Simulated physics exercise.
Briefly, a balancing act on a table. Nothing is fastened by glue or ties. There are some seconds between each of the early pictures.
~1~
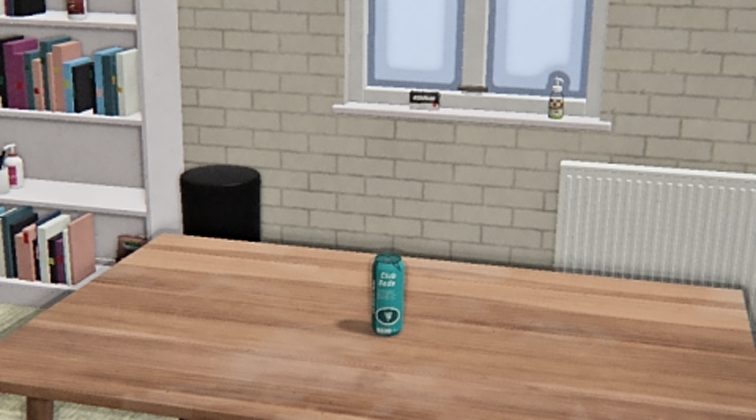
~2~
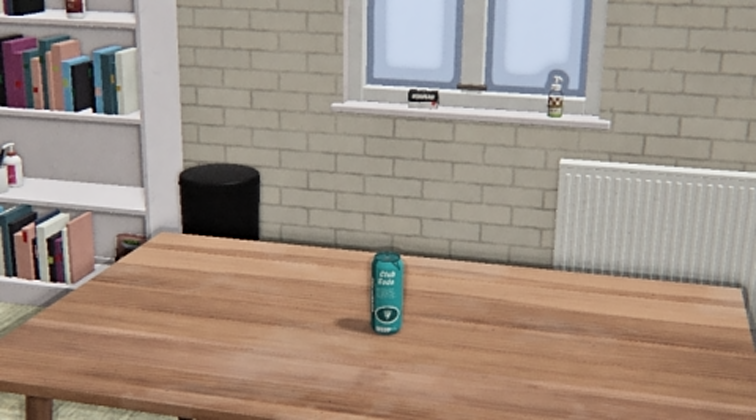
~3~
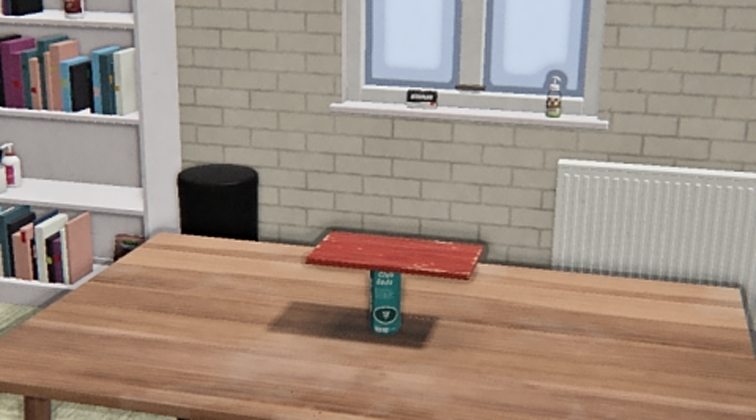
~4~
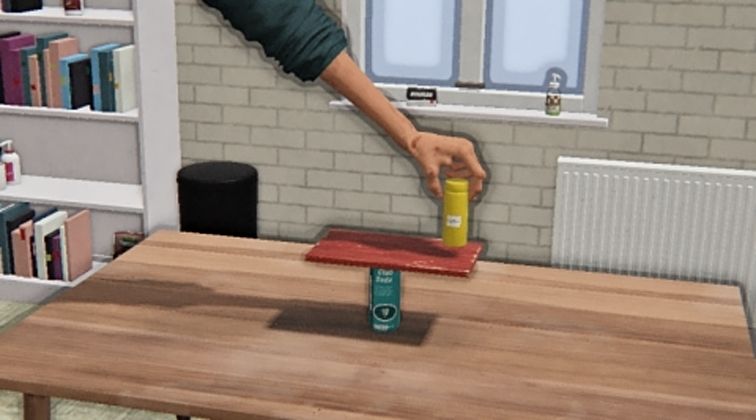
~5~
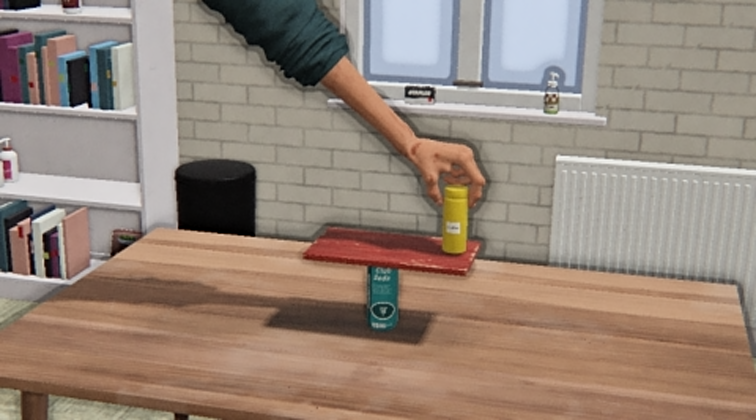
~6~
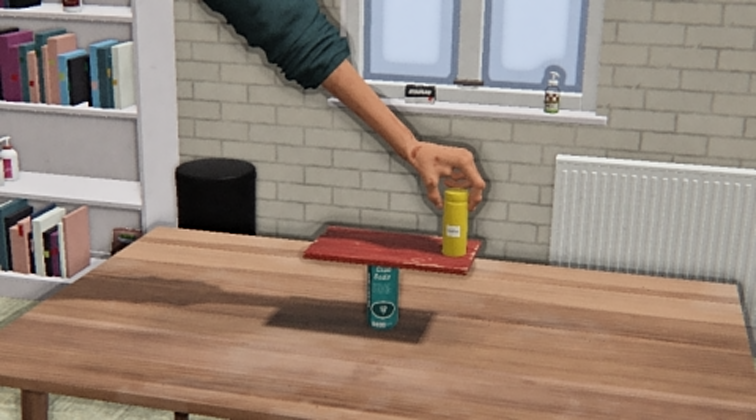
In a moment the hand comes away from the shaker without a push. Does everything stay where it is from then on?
No, it does not stay steady.
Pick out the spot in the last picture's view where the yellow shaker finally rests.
It ends near (479, 327).
Then, 0.50 s on from there, yellow shaker now fallen; red board turned 47° from how it was put.
Then, 0.80 s on from there, red board now fallen; turquoise can turned 21° from how it was put.
Then, 1.00 s on from there, turquoise can now fallen.
In the end, fallen, turquoise can, yellow shaker and red board. At the end, from the last picture's camera, yellow shaker near (479, 327). The stack comes apart.
